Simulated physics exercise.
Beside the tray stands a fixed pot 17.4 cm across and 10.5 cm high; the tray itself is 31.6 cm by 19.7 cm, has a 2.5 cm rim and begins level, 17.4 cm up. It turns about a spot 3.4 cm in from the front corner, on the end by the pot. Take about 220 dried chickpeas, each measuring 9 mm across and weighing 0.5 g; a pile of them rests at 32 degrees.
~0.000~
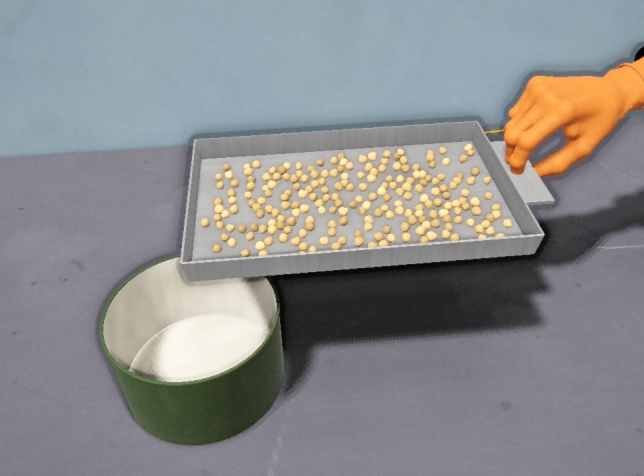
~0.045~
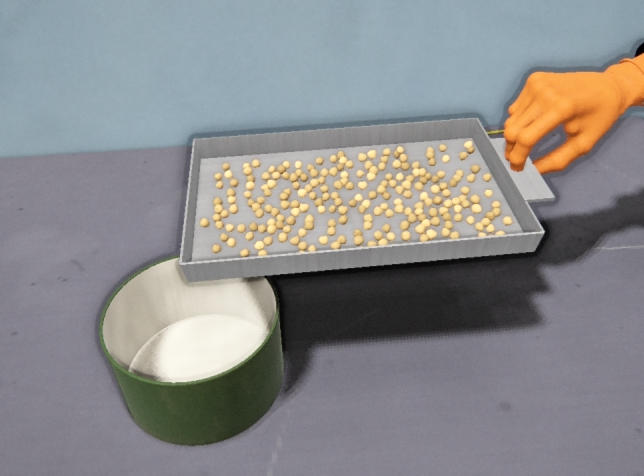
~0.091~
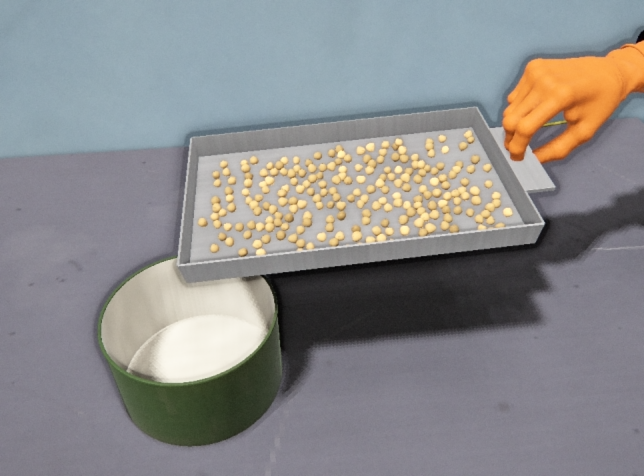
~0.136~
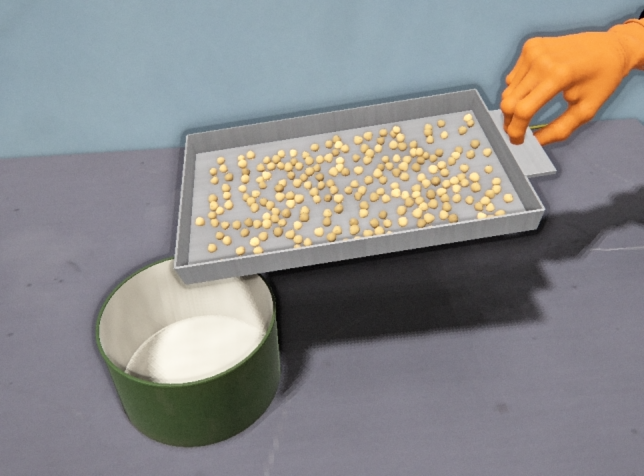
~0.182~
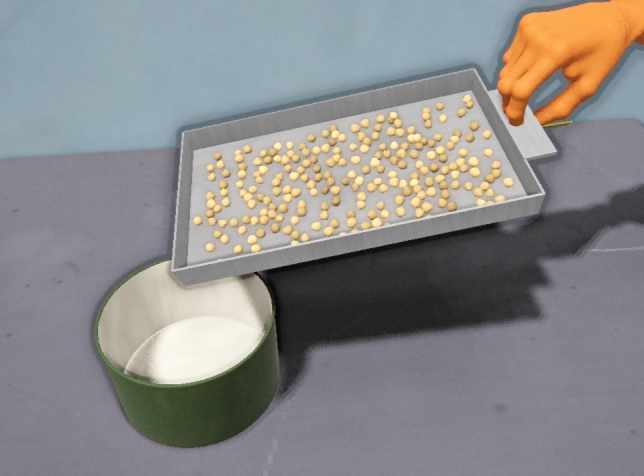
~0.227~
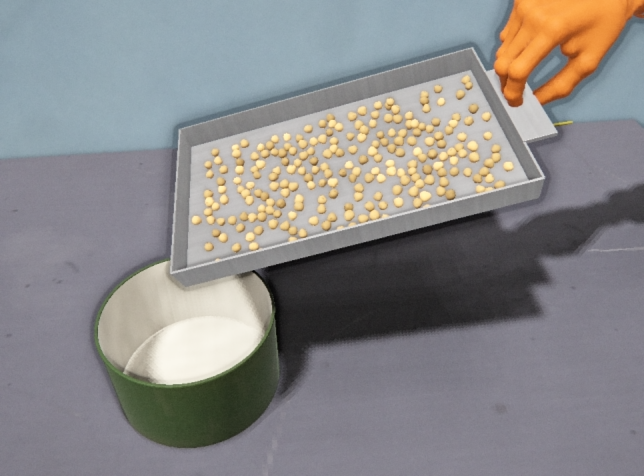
In this clip, an orange-gloved hand at the right raises one end of a gray tray scattered with small round tan pieces, tilting it gradually down toward the left, where its lower end sits above a green pot.
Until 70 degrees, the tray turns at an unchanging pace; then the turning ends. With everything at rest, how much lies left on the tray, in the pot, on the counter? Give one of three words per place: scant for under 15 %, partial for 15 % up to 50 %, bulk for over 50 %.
Tray - bulk, pot - partial, counter - scant.
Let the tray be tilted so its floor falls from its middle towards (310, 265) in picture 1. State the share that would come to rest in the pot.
Something like 5 in a hundred.
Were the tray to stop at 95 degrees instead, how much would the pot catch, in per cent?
I'd say close to 80 percent.
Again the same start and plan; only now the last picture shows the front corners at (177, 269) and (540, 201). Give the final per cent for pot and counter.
Pot: 5, counter: 0.
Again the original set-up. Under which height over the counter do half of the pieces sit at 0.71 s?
The halfway mark is near 22 cm.
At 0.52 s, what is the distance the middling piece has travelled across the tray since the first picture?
I'd say close to 6 centimetres.
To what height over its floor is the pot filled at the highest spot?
Some 1.5 cm.
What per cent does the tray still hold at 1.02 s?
Reading: Approx. 75%.
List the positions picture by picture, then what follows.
Tray tilt 0 degrees, front corners at (185, 261) and (539, 233); middle of the pieces at (359, 199); pot at (191, 311), in the first frame.
Tray tilt 1 degrees, front corners at (184, 261) and (539, 230); middle of the pieces at (359, 198), in the second frame.
Tray tilt 3 degrees, front corners at (182, 263) and (540, 222), lowest corner left front; middle of the pieces at (357, 193), in the third frame.
Tray tilt 7 degrees, front corners at (178, 265) and (540, 208), lowest corner left front; middle of the pieces at (355, 184), in the fourth frame.
Tray tilt 11 degrees, front corners at (176, 268) and (539, 192), lowest corner left front; middle of the pieces at (352, 175), in the fifth frame.
Tray tilt 16 degrees, front corners at (174, 270) and (539, 176), lowest corner left front; middle of the pieces at (349, 165); pot at (186, 313). Its pace works out near 95 degrees a second, in the sixth frame.
After 0.52 s, tilt 43 degrees; the tray holds 100 %, the pot 0 %.
After 0.71 s, tilt 61 degrees; the tray holds 100 %, the pot 0 %.
Then, at 1.02 s, tilt 70 degrees; the tray holds 75 %, the pot 15 %.
In the end, at 2.4 s, tray 65 %, pot 30 %, counter 5 %.
